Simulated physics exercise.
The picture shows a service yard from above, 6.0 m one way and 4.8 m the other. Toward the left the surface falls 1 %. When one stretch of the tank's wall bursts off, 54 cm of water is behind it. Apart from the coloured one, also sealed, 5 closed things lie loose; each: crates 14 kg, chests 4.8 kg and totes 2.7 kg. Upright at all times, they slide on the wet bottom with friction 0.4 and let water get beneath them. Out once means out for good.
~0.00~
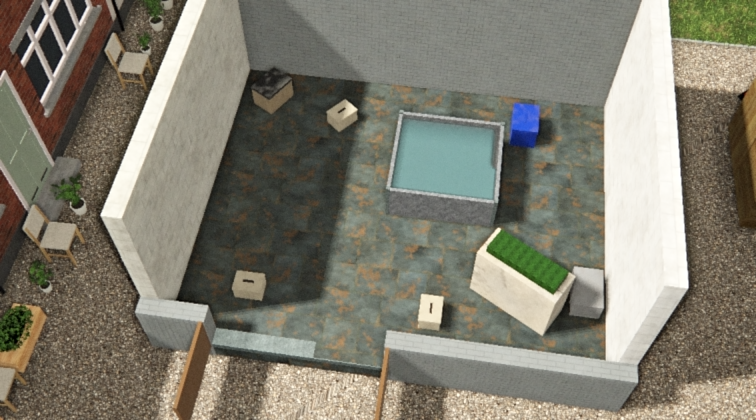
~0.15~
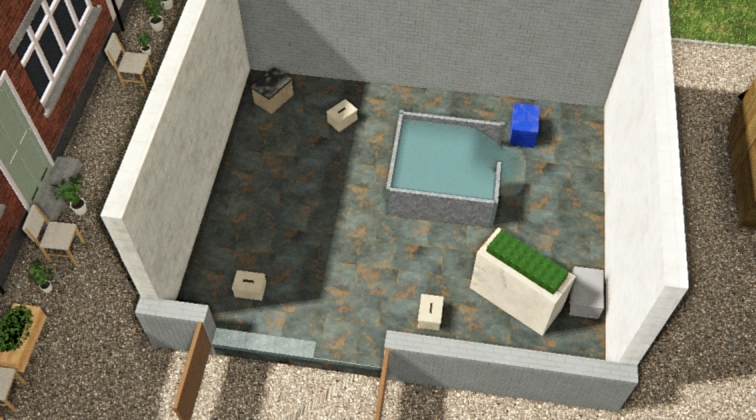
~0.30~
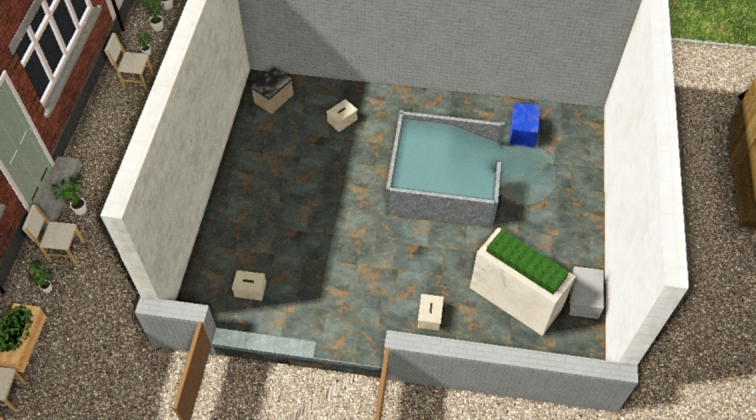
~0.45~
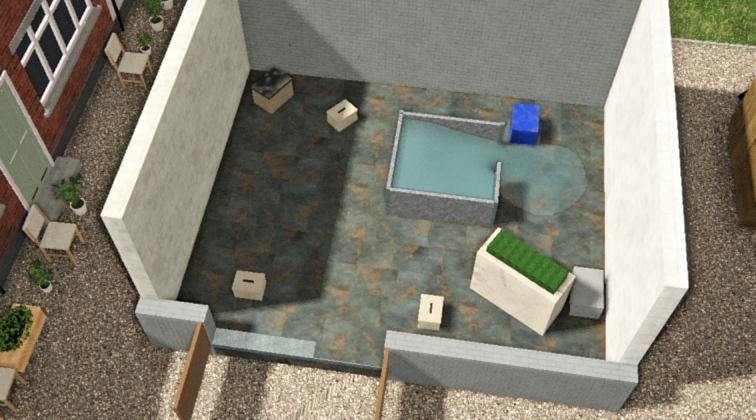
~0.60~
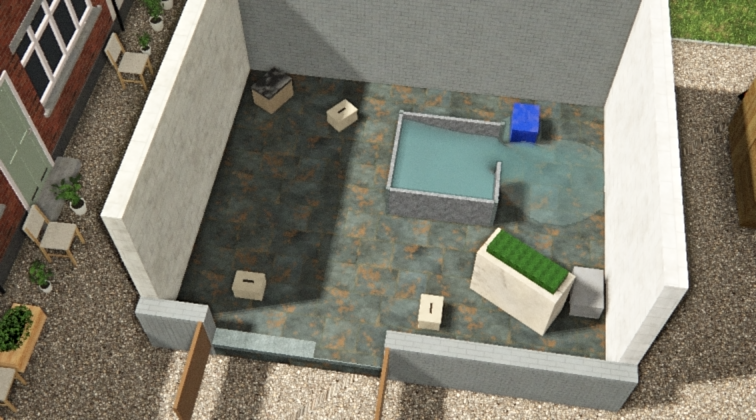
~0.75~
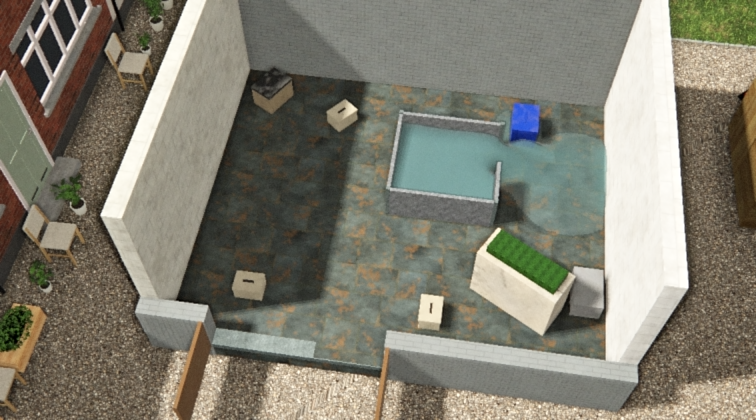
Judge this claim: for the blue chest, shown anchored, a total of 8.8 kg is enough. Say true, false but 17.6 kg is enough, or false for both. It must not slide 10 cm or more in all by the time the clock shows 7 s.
Neither mass passes.
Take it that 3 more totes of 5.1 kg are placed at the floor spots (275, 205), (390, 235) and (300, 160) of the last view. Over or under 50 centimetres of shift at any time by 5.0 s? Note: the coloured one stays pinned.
First one stayed within, second stayed within, third stayed within.
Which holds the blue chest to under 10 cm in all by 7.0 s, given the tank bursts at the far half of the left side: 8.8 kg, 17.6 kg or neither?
Well, in that case the light one does it.
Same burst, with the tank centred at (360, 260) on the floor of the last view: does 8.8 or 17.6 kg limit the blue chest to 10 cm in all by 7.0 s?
Well, in that case even the heavier fails.
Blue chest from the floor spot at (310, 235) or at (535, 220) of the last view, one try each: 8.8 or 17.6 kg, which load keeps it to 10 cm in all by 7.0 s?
In turn: The lighter suffices; just the heavier works.
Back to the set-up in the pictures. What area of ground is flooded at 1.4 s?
Flooded: Near 6.0 m2.
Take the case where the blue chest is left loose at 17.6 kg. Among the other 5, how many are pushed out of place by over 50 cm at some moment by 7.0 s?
4.
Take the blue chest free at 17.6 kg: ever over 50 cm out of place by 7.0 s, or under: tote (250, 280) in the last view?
Result: Below threshold.
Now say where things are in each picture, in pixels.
The blue chest at (526, 117), on the bottom; 2.1 m2 under water; 0 of 6 have shifted, in the first picture.
The blue chest at (526, 117), on the bottom; water covers 2.5 m2; 0 of 6 have shifted, in the second picture.
The blue chest at (526, 117) rests on the ground; water covers 3.0 m2; 0 of 6 have shifted, in the third picture.
The blue chest at (526, 117), on the bottom; 3.7 m2 under water; 0 of 6 have shifted, in the fourth picture.
The blue chest at (526, 117) rests on the ground; 4.4 m2 under water; 0 of 6 have shifted, in the fifth picture.
The blue chest at (526, 117), on the bottom; water covers 4.8 m2; 0 of 6 have shifted, in the sixth picture.
After 1.4 s the blue chest would be 44 cm from its start with 8.8 kg and 44 cm from its start with 17.6 kg; 3 cm of water round it then.
After 3.1 s the blue chest would be 174 cm from its start with 8.8 kg and 111 cm from its start with 17.6 kg; 6 cm of water round it then.
After 4.9 s the blue chest would be 379 cm from its start with 8.8 kg and 199 cm from its start with 17.6 kg; 5 cm of water round it then.
After 7.0 s the blue chest would be 404 cm from its start with 8.8 kg and 224 cm from its start with 17.6 kg; 3 cm of water round it then.
